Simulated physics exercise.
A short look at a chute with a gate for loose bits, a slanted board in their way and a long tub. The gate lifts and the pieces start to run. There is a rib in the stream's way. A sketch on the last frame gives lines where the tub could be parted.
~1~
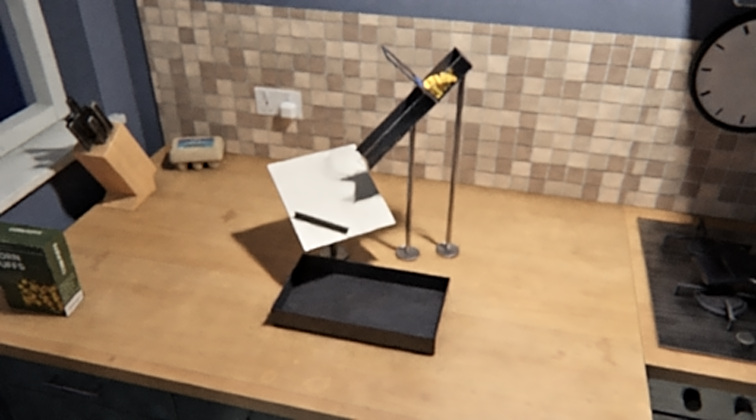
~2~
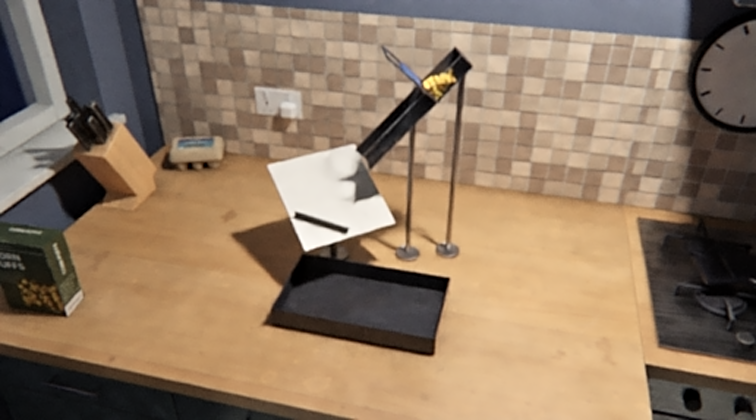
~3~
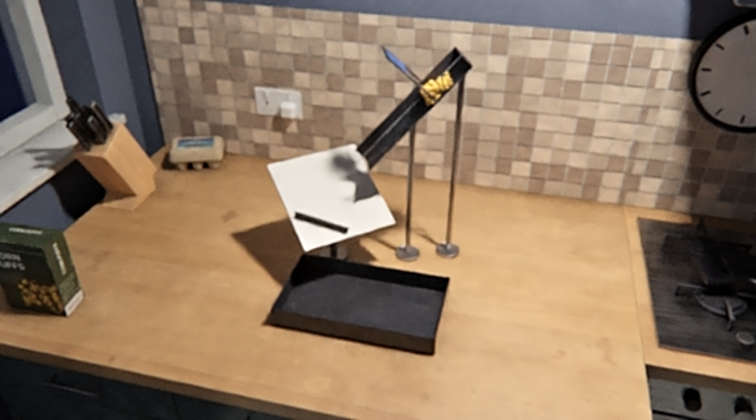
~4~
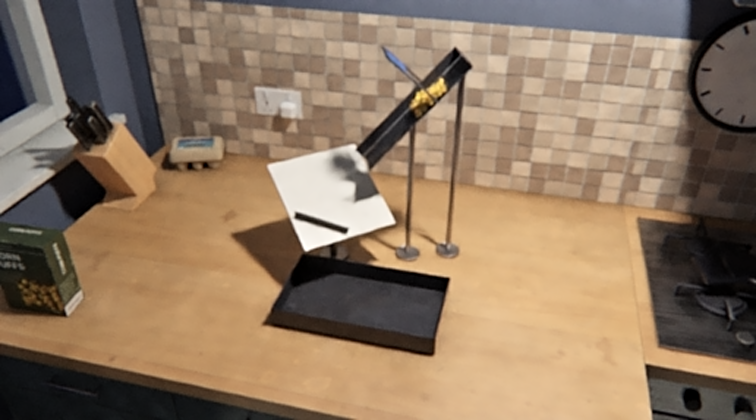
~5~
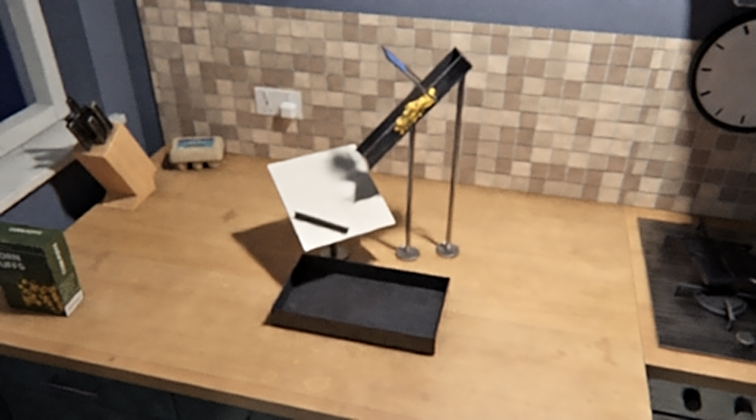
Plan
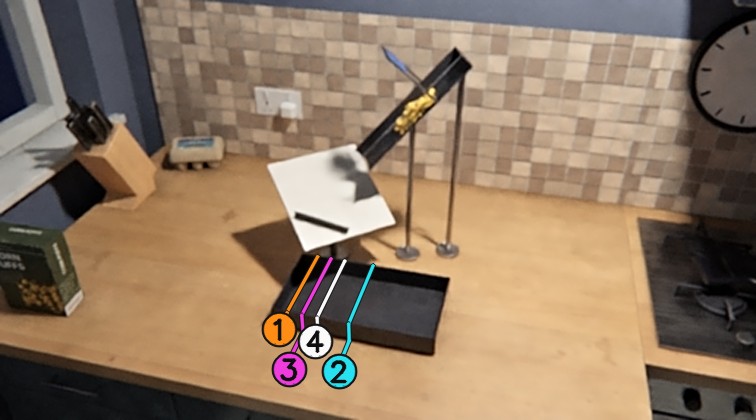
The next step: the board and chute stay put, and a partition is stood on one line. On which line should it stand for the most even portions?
It is 2.
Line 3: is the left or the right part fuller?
More lands on the right.
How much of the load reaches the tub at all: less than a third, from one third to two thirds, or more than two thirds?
About that: From one third to two thirds.
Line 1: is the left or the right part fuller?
Right.
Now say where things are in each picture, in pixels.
In the first picture, load behind the gate at (436, 83), puffed corn balls; lip of the chute at (368, 165), sloping fairly steeply.
In the second picture, middle of the board at (331, 194), tilted fairly steeply; middle of its low edge at (352, 236); of its high edge at (312, 154).
In the third picture, front corners of the tub at (271, 308) and (435, 338), empty; front of the load at (428, 103).
In the fourth picture, middle of the load at (424, 97); its front at (418, 116), about a quarter of the way to the lip; rib from (295, 211) to (350, 228).
In the fifth picture, middle of the load at (414, 108); its front at (397, 128), about half of the way to the lip.
On the marked copy, line 1 crosses the front rim at (287, 311); line 2 crosses the front rim at (348, 323); line 3 crosses the front rim at (302, 314); line 4 crosses the front rim at (317, 317).
If 1 is chosen, of what is caught, none on the left of the divider, all on the right.
If 2 is chosen, of what is caught, about a third on the left of the divider, about two thirds on the right.
If 3 is chosen, of what is caught, a stray few on the left of the divider, nearly all on the right.
If 4 is chosen, of what is caught, a small part on the left of the divider, nearly all on the right.
